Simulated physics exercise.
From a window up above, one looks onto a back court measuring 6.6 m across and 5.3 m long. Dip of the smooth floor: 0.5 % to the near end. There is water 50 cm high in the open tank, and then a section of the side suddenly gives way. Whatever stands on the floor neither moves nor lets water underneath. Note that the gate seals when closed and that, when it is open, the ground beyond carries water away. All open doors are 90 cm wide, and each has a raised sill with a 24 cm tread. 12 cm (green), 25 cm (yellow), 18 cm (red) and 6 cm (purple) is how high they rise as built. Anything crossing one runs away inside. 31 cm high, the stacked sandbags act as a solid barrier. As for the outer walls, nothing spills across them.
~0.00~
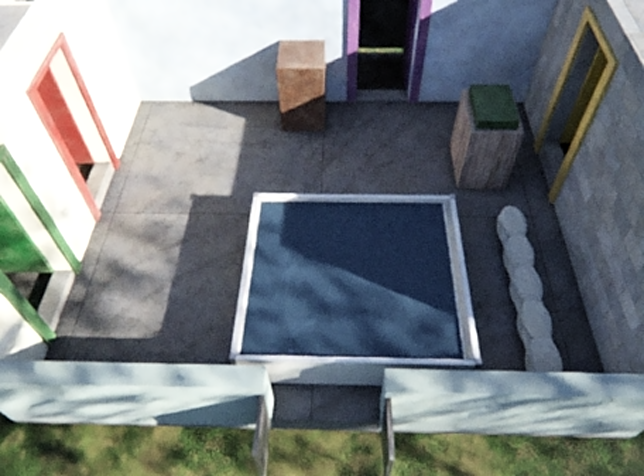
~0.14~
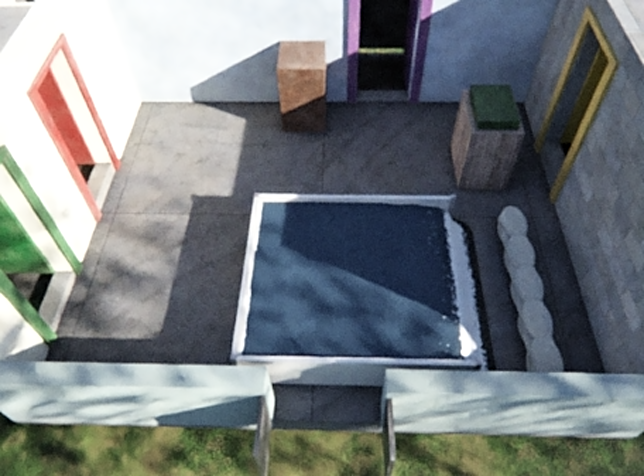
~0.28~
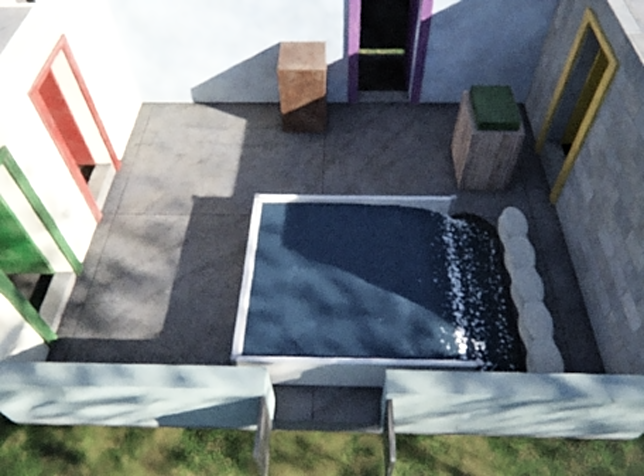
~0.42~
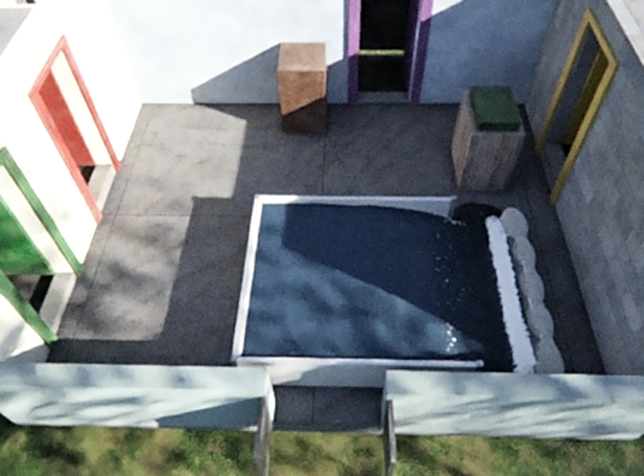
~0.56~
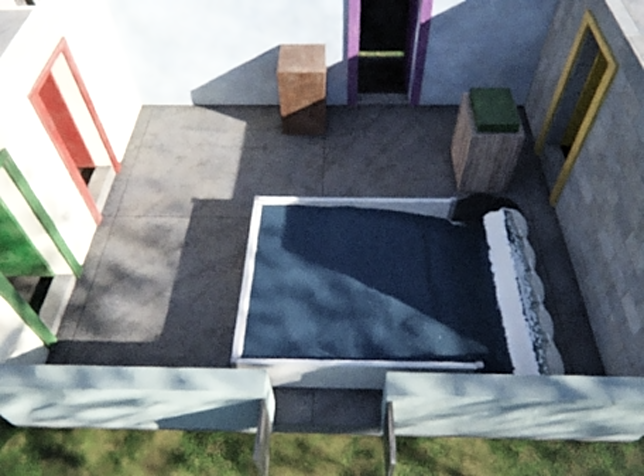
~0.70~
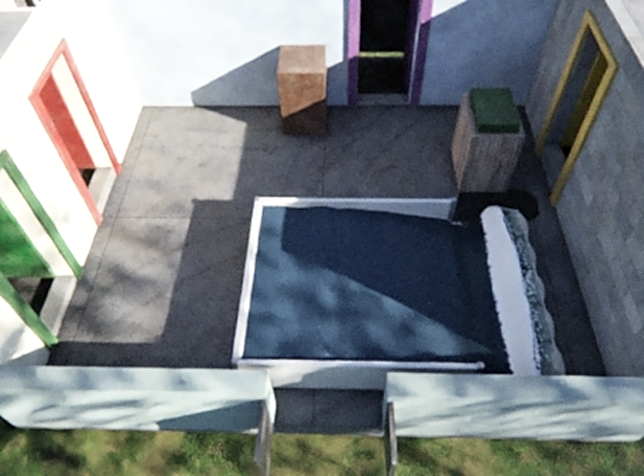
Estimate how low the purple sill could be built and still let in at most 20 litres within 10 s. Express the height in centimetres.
I would say 8.5 cm or so.
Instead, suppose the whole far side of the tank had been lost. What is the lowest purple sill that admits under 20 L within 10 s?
About 29 cm.
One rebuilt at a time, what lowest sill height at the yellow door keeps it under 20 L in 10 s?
The yellow door needs around 17 cm.
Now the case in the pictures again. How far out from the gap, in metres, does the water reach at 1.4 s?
About 3.0 metres out.
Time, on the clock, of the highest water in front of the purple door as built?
About 8.0 seconds.
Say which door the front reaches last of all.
The red door.
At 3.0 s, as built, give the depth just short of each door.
In cm: Green 0, yellow 17, red 0, purple 5.
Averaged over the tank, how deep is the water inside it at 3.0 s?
The mean depth is roughly 25 cm.
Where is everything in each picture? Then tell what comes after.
The first frame shows the open tank at (354, 273) is whole and still, 50 cm deep; the purple door at (386, 50) is dry.
In the second frame, the front is at a hidden place, 0.3 m from the gap at (456, 290); 0.6 m2 of floor is wet, 50 cm left at the back.
In the third frame, water pours out at (456, 292) and has run 0.6 m, to a hidden place; about 10 cm deep outside, 50 cm at the back.
In the fourth frame, the gap is at (456, 293), the front 0.8 m out at a hidden place; the back of the open tank holds 50 cm.
In the fifth frame, water pours out at (456, 295) and has run 1.2 m, to a hidden place; about 15 cm deep outside, 50 cm at the back.
In the sixth frame, the gap is at (456, 295), the front 1.6 m out at a hidden place; the back of the open tank holds 50 cm; 2.4 m in a straight line remain to the purple door at (387, 54).
After 1.4 s water covers 20 % of the floor, deepest (44 cm) near (509, 407); it has not reached the purple door.
After 3.0 s water covers 50 % of the floor, deepest (32 cm) near (507, 391); 5 cm at the purple door, 0 litres in over its 6 cm sill.
After 10.0 s water covers 90 % of the floor, deepest (16 cm) near (462, 309); 8 cm at the purple door, 49 litres in over its 6 cm sill.
At the purple door as built, the water arrived by 2.6 s and peaked near 11 cm at 8.0 s.
Run again over the same 10 s with other heights there, 35 litres in over 7 cm, 9 litres over 10 cm. The limit of 20 litres is kept from about 8.5 cm up.
